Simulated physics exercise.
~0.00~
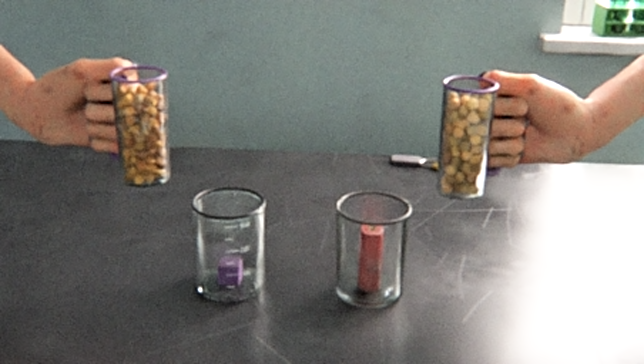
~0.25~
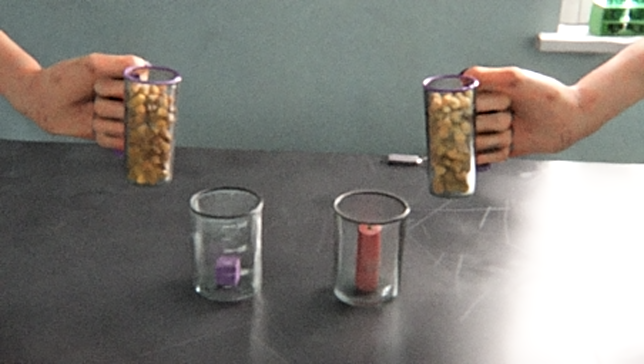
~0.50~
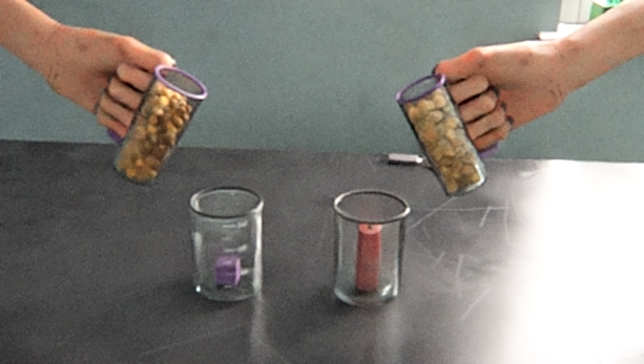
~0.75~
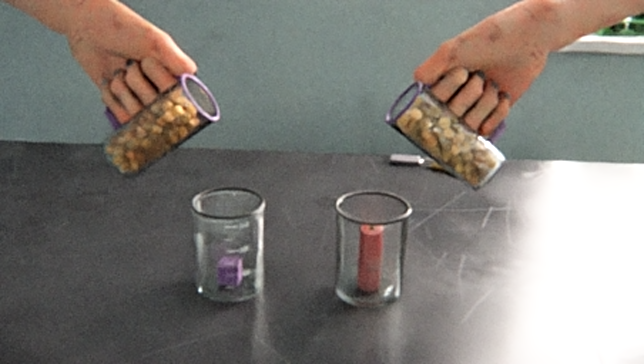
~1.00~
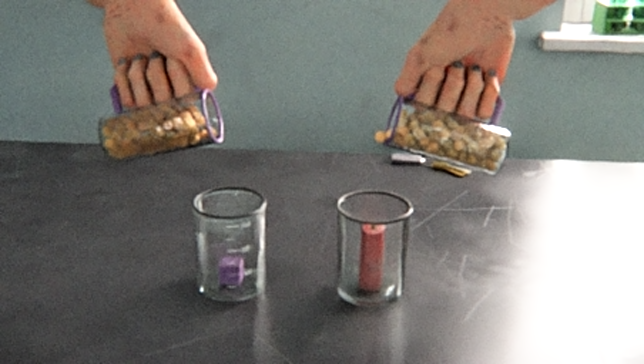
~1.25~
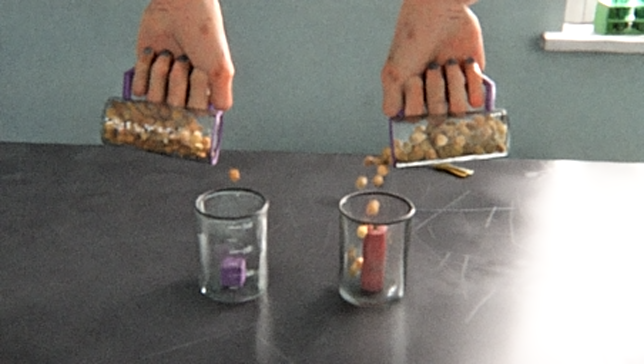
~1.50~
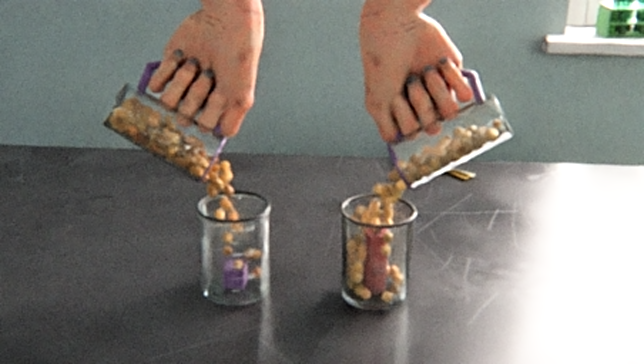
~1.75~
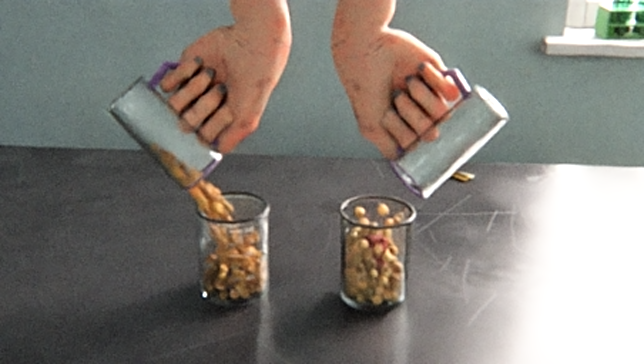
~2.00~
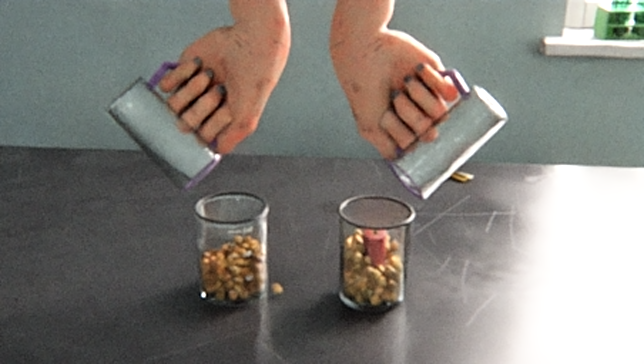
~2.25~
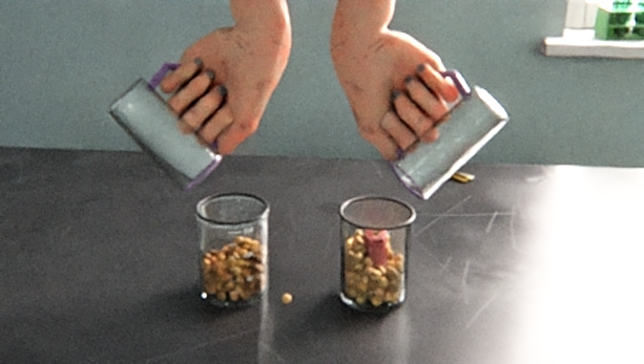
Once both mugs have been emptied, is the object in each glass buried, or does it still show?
The purple block in the left glass gets buried, while the red one in the right glass still sticks out above the pieces.
On a dark tabletop, two hands tipped clear mugs of small tan pieces into two glasses, the right starting first, until both mugs were empty. The purple block on the left was buried, the red one still poked out, and one stray piece lay between the glasses.
